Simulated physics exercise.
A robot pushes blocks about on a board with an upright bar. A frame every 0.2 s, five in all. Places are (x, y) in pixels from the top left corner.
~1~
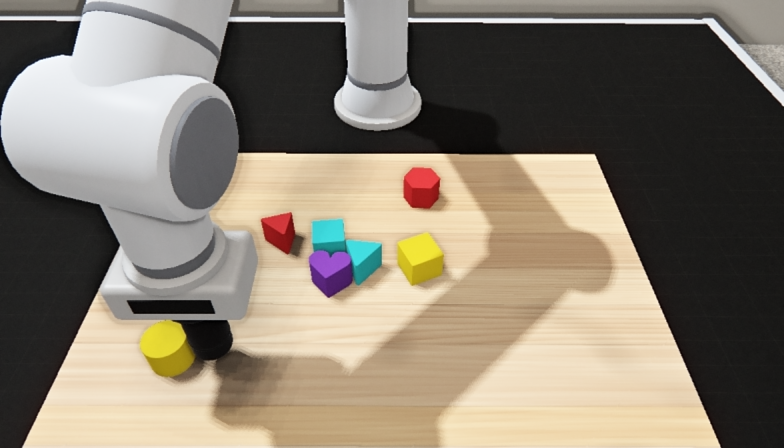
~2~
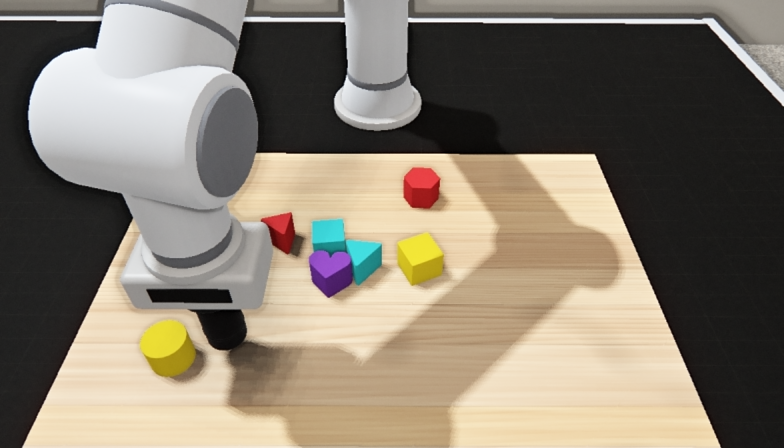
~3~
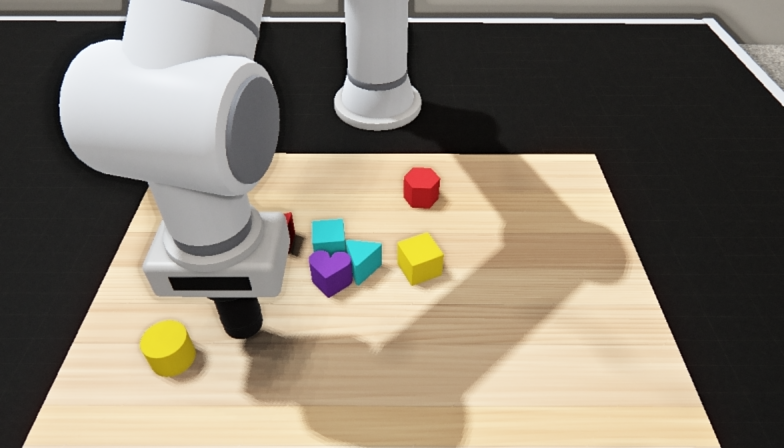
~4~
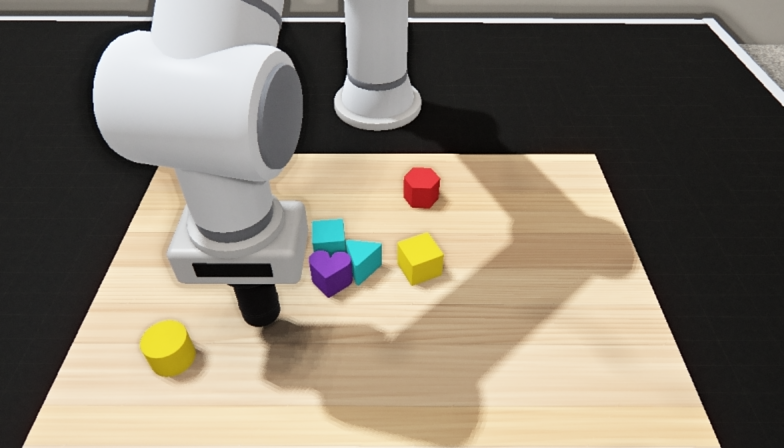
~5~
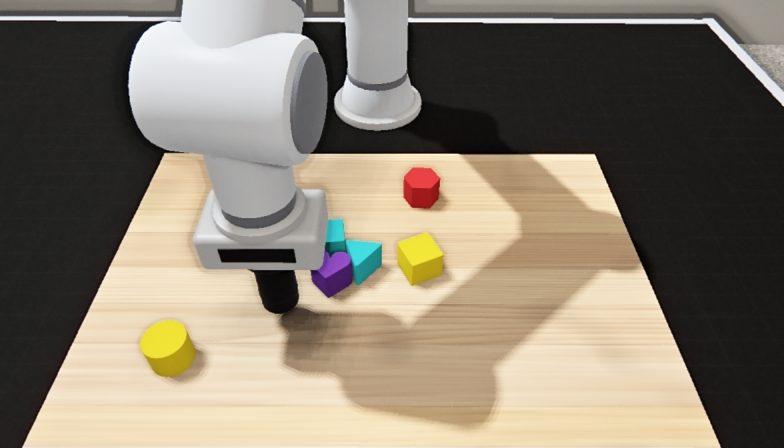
White robot arm moving a black upright bar away from a yellow cylinder, rightward across a wooden board, the coloured blocks staying still.
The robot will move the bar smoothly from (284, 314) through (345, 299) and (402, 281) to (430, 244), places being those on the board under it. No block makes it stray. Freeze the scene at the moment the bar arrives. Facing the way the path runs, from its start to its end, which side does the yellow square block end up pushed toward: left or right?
Toward the left.
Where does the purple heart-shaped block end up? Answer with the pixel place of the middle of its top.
Just about (347, 250).
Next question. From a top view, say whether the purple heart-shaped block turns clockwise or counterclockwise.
It spins against the clock.
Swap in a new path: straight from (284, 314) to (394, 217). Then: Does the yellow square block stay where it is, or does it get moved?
It gets displaced.
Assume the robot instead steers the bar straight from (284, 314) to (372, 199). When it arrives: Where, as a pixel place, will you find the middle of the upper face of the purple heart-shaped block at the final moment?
So, by the moment the path ends, you'll find the top centre of the purple heart-shaped block at (351, 250).
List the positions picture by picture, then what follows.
The first frame shows tip of the bar (214, 344), middles of tops, turquoise square block (328, 230), purple heart-shaped block (329, 262), turquoise triangular piece (362, 249), yellow square block (420, 248).
The second frame shows bar (228, 335), nothing pushed.
The third frame shows bar (244, 324), nothing pushed.
The fourth frame shows bar (262, 313), nothing pushed.
The fifth frame shows bar (281, 300), turquoise square block (328, 230), purple heart-shaped block (329, 262), turquoise triangular piece (362, 249), yellow square block (420, 248).
On the path given first. One third of the way, bar (345, 284); purple heart-shaped block (344, 253), turned 55° anticlockwise; turquoise triangular piece (371, 243), turned 15° clockwise.
Two thirds of the way, bar (403, 266); turquoise square block (327, 228); purple heart-shaped block (347, 250), turned 60° anticlockwise; turquoise triangular piece (373, 242); yellow square block (429, 242).
At the end, bar (431, 230); turquoise square block (327, 228); purple heart-shaped block (347, 250), turned 60° anticlockwise; turquoise triangular piece (373, 242); yellow square block (460, 212).
